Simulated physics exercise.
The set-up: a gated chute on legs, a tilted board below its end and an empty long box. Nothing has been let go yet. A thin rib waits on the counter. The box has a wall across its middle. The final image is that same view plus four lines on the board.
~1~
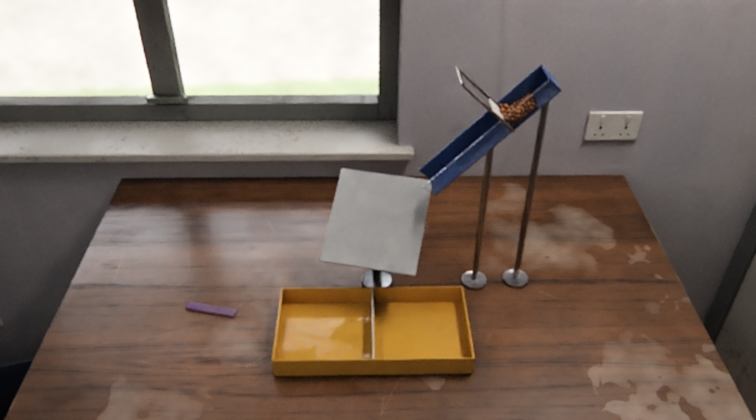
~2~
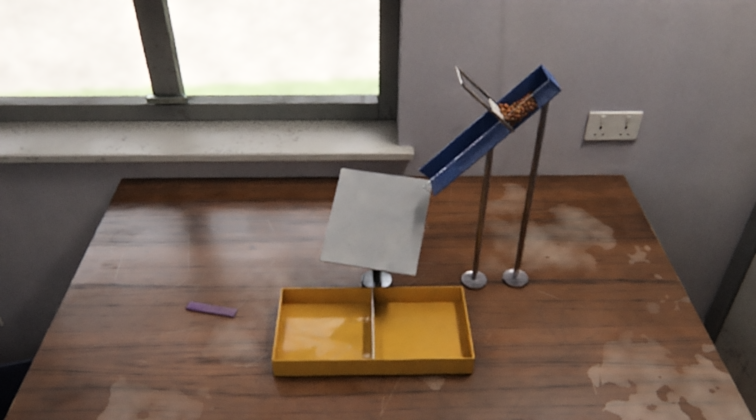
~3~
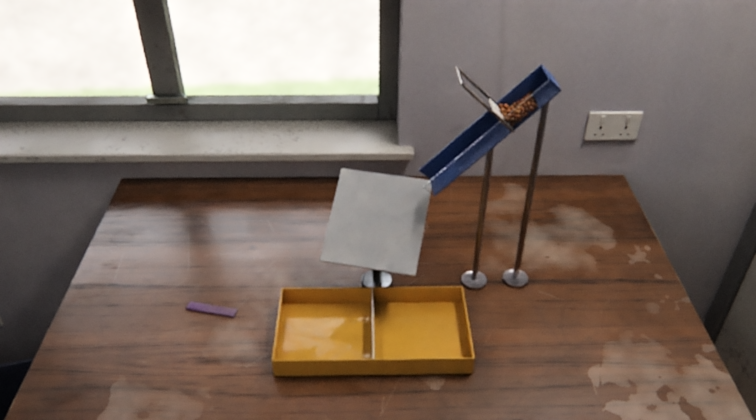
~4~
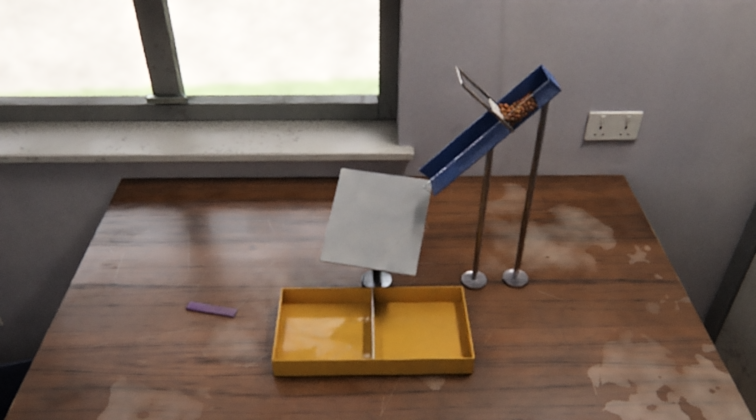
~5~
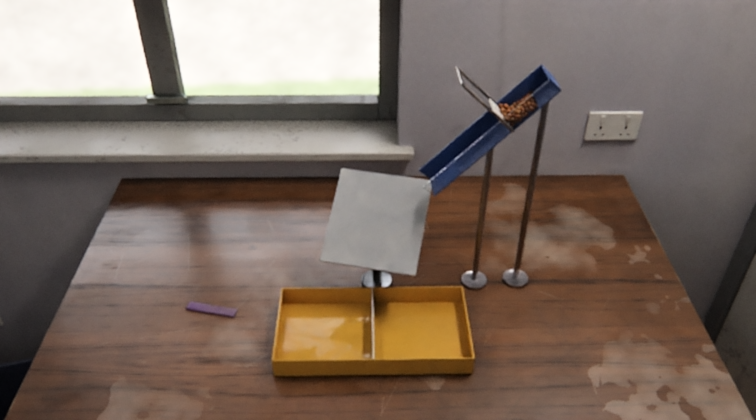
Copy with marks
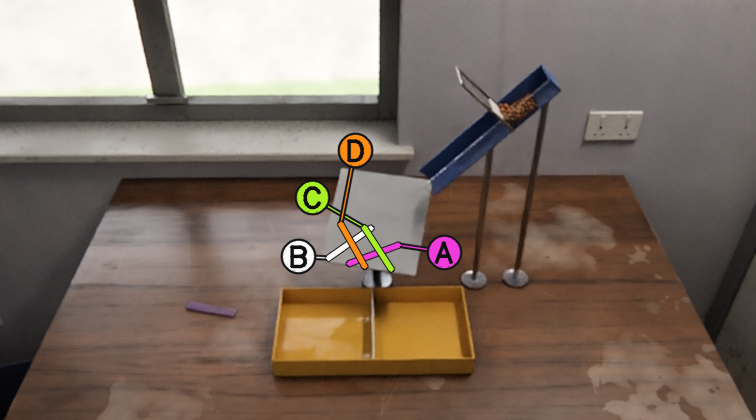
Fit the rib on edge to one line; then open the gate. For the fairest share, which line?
D works best here.
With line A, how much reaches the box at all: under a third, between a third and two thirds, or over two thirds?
It is over two thirds.
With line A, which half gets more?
Left.
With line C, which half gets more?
Right.
On the marked copy, line A from (398, 245) to (349, 263); line B from (371, 228) to (328, 258); line C from (364, 227) to (391, 269); line D from (340, 224) to (364, 266).
Choosing A, of what is caught, all but a few in the left half, only a few in the right.
Choosing B, of what is caught, the bulk in the left half, a small share in the right.
Choosing C, of what is caught, a small share in the left half, all but a few in the right.
Choosing D, of what is caught, close to a third in the left half, close to two thirds in the right.
